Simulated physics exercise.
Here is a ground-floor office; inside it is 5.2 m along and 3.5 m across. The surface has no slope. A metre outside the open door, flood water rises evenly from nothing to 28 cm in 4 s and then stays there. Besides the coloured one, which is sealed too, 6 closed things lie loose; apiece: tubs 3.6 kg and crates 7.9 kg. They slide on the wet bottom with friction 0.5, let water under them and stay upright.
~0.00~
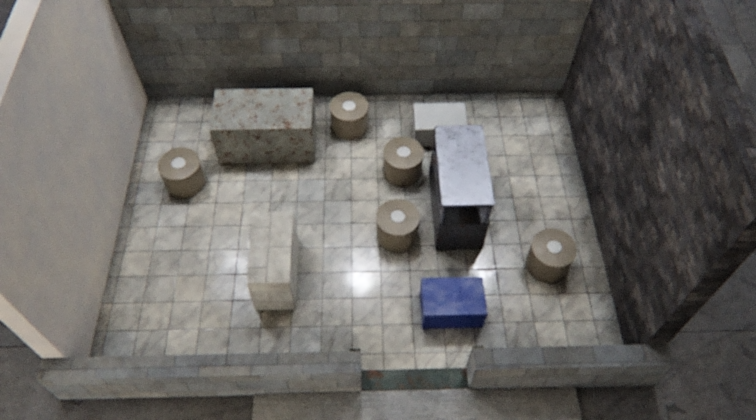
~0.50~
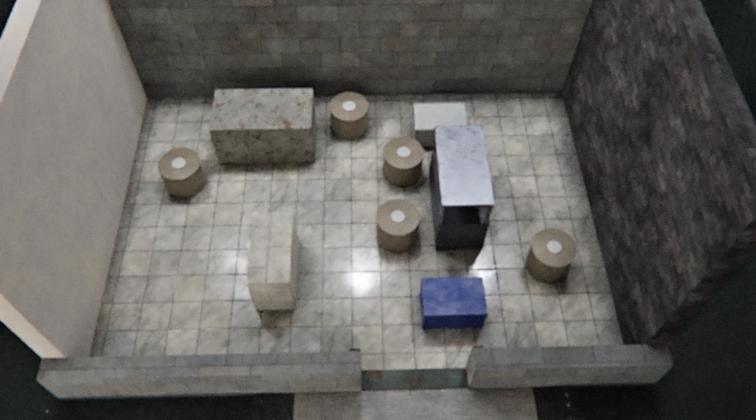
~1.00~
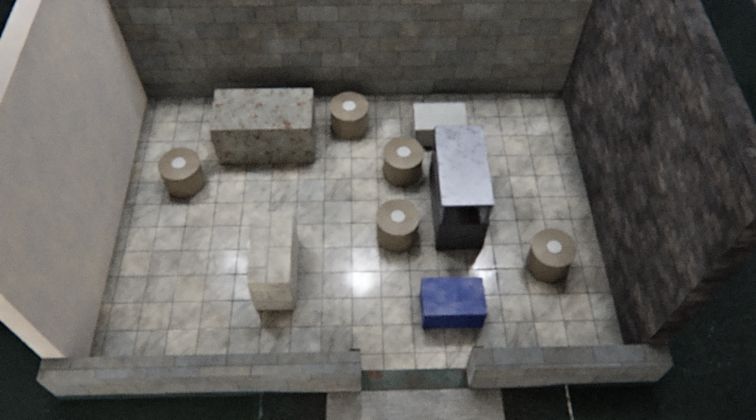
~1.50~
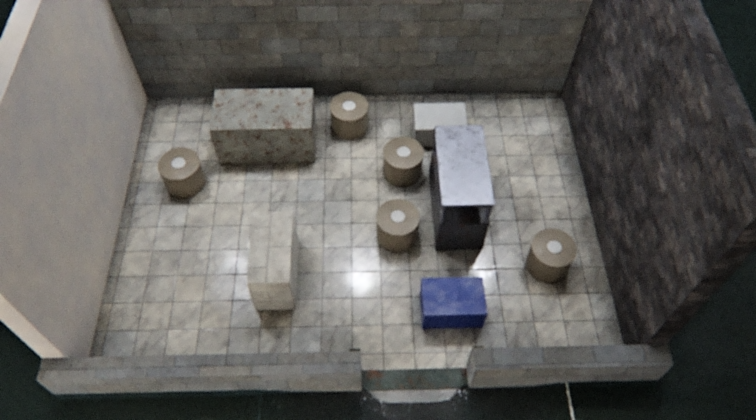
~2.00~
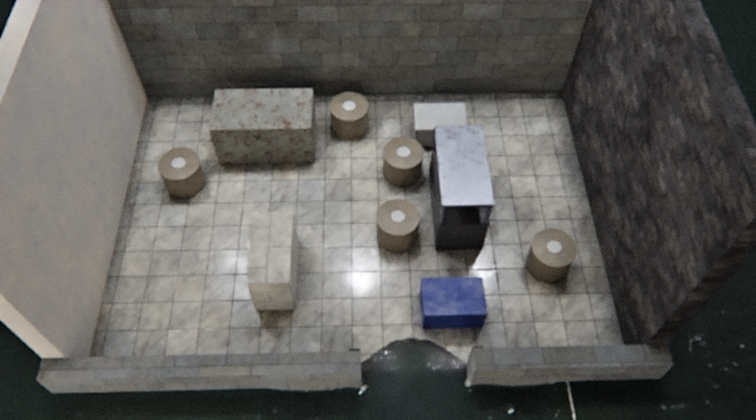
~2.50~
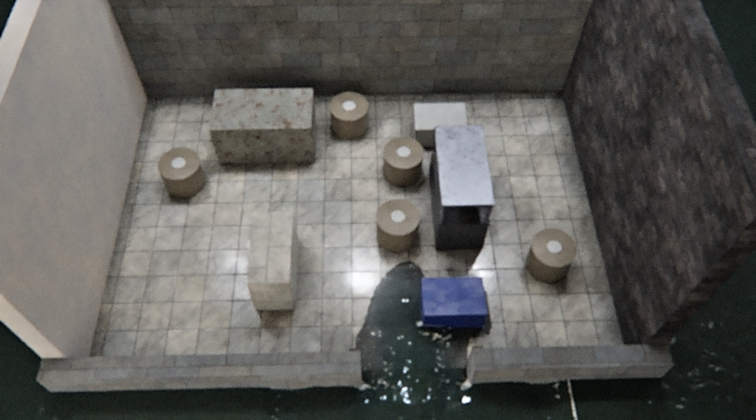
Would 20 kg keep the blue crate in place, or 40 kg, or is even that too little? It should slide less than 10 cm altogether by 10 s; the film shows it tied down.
Verdict: Neither load is enough.
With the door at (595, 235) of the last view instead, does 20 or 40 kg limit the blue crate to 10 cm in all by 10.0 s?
Then neither load is enough.
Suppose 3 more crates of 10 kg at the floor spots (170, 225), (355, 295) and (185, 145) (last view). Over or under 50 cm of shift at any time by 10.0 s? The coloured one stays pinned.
In that order: Past it, over, under.
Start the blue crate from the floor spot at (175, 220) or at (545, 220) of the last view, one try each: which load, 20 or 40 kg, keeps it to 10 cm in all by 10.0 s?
In that order: It takes the larger; only the larger holds.
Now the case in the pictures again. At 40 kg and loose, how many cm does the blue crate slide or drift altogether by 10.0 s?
About 50 cm.
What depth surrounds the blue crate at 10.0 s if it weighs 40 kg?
Roughly 12 cm.
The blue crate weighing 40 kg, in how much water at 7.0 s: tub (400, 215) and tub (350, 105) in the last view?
Roughly 8 and 12 cm.
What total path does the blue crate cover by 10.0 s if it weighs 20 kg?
Some 100 cm in all.
After 3.5 s the blue crate would be 27 cm from its start with 20 kg and 0 cm from its start with 40 kg; 7 cm of water round it then.
After 4.5 s the blue crate would be 55 cm from its start with 20 kg and 19 cm from its start with 40 kg; 7 cm of water round it then.
After 7.0 s the blue crate would be 55 cm from its start with 20 kg and 47 cm from its start with 40 kg; 7 cm of water round it then.
After 10.0 s the blue crate would be 68 cm from its start with 20 kg and 47 cm from its start with 40 kg; 12 cm of water round it then.
